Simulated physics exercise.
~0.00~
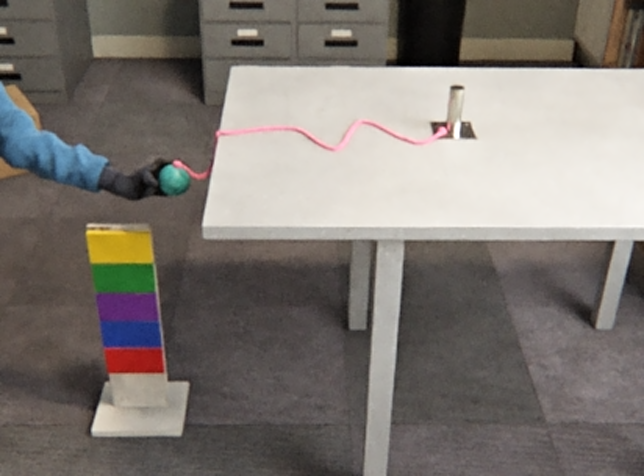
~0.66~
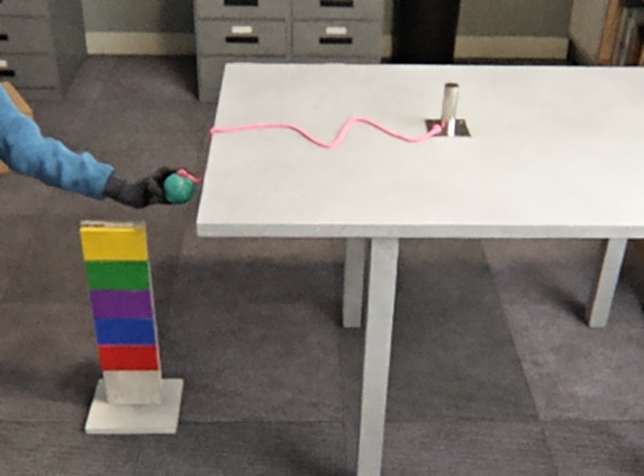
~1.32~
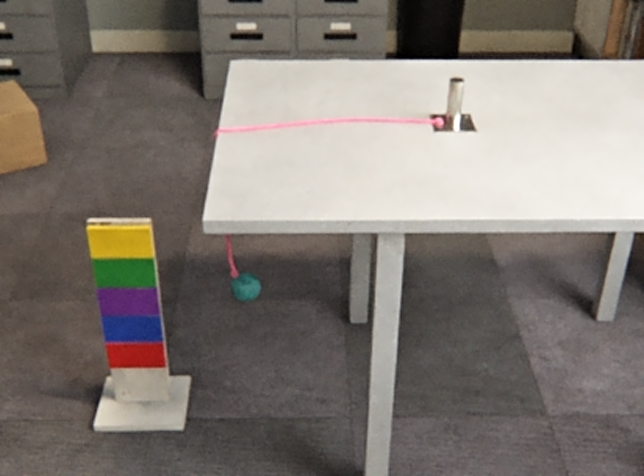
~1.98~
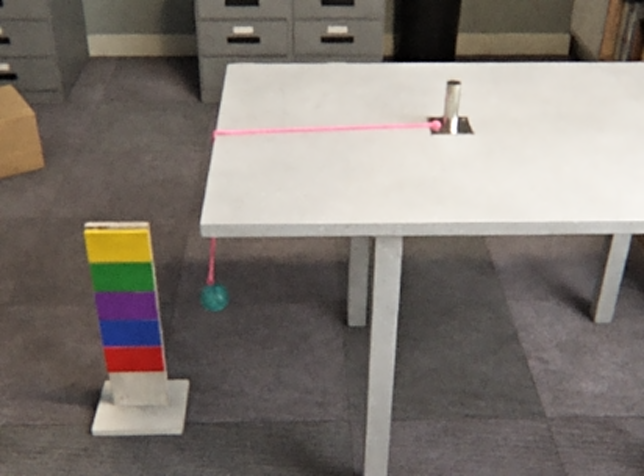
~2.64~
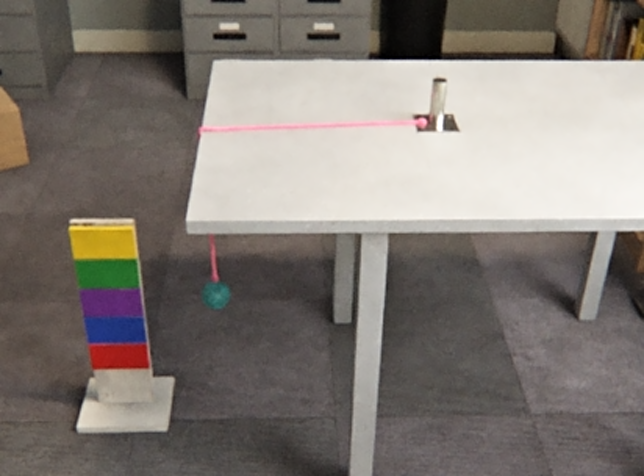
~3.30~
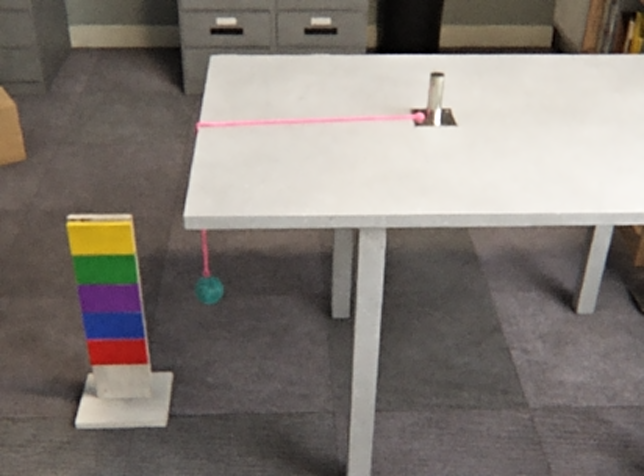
At a desk, a hand releases a turquoise ball, which drops and hangs level with purple.
